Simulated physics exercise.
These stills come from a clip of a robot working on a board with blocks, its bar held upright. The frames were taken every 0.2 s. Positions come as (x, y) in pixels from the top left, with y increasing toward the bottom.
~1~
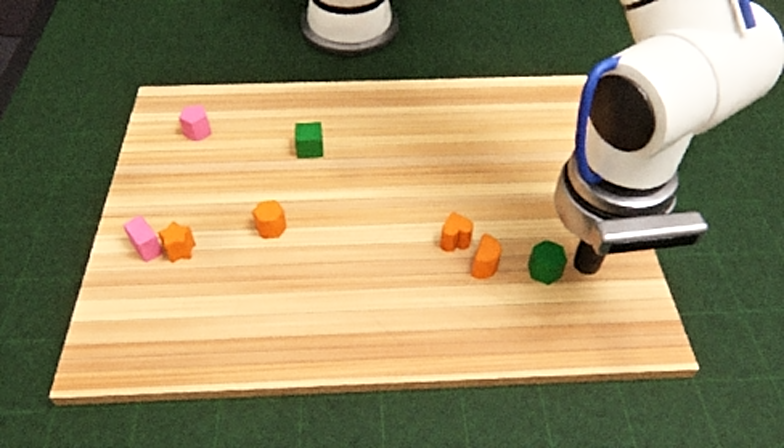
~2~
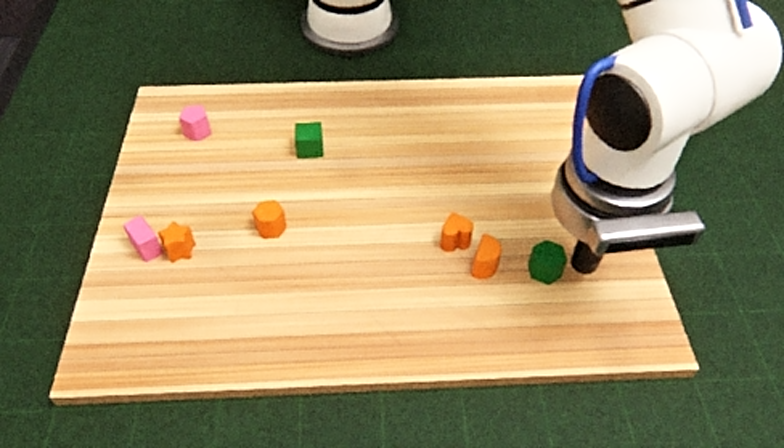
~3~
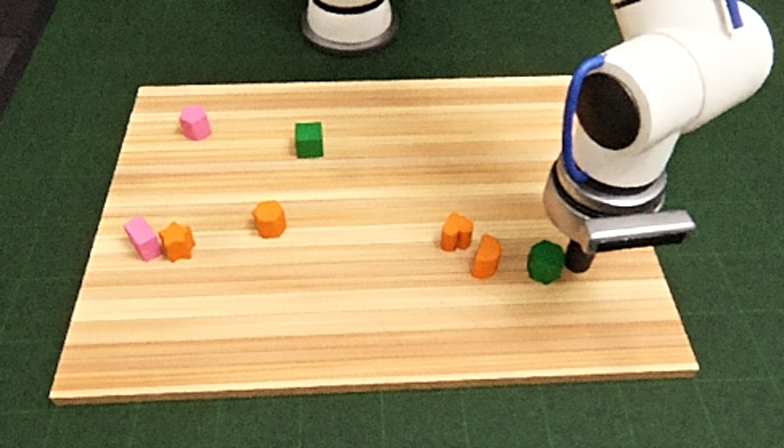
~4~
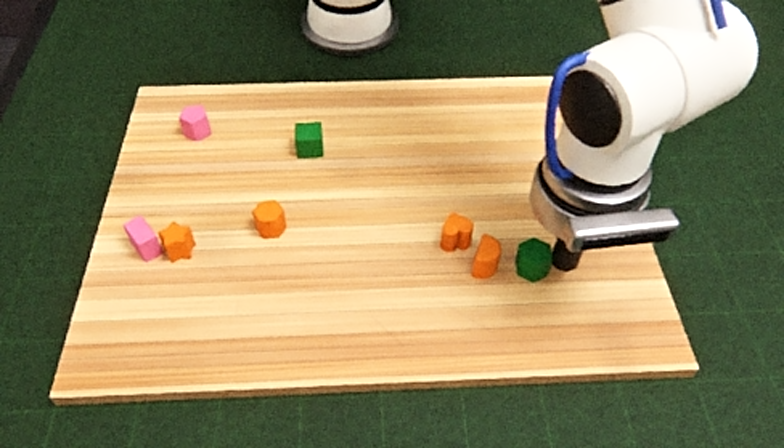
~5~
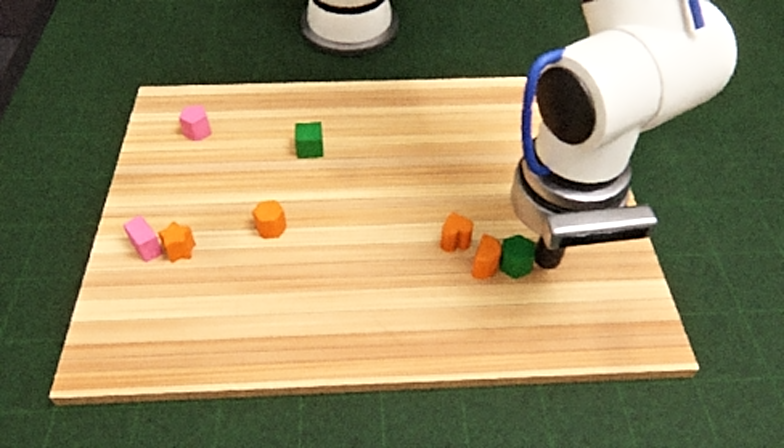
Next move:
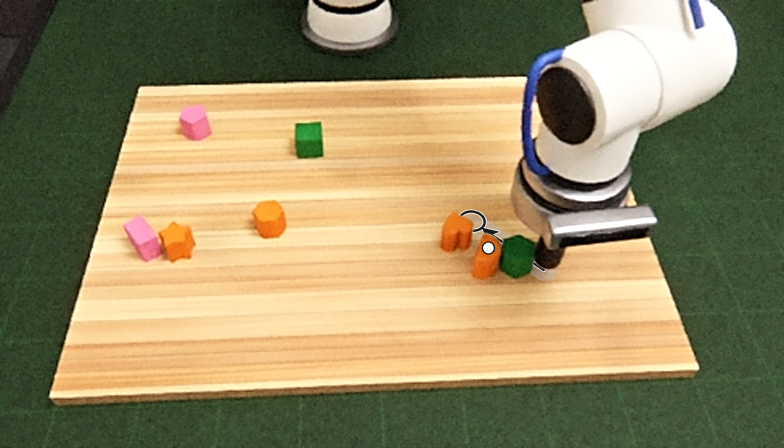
A white robot arm with a blue cable reaches over the right side of a striped wooden board on a dark green surface, seen from above at an angle by a still camera. Pink, orange and green blocks lie scattered at left and upper left, with two orange blocks and a green one near the arm's dark tip. The tip moves slightly left, then pushes the green block left up beside the nearer orange one, while the others stay still.
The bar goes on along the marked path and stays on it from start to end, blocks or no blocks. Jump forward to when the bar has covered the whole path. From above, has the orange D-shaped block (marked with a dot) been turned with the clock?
That would be a no.
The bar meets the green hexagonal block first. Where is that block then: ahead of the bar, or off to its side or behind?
When the path ends, it will lie beside or behind the bar.
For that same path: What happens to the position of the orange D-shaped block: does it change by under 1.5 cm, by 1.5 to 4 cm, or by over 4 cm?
Shift of 1.5 to 4 cm.
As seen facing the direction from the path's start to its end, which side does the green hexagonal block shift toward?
Sideways shift: Left.
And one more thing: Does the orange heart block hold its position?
No, that is not what happens.
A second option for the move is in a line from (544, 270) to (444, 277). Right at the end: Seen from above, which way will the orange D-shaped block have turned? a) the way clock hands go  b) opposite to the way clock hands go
I'll go with a - the way clock hands go.
Path on the board, from (544, 270) directly to (472, 221); the dot is on the orange D-shaped block.
The first path, step by step. Halfway along, bar (509, 234); orange heart block (451, 223); orange D-shaped block (463, 249), turned 40° anticlockwise; green hexagonal block (481, 232), turned 45° anticlockwise.
At the end, bar (474, 210); orange heart block (434, 224), turned 30° clockwise; orange D-shaped block (461, 250), turned 45° anticlockwise; green hexagonal block (466, 225), turned 105° anticlockwise.
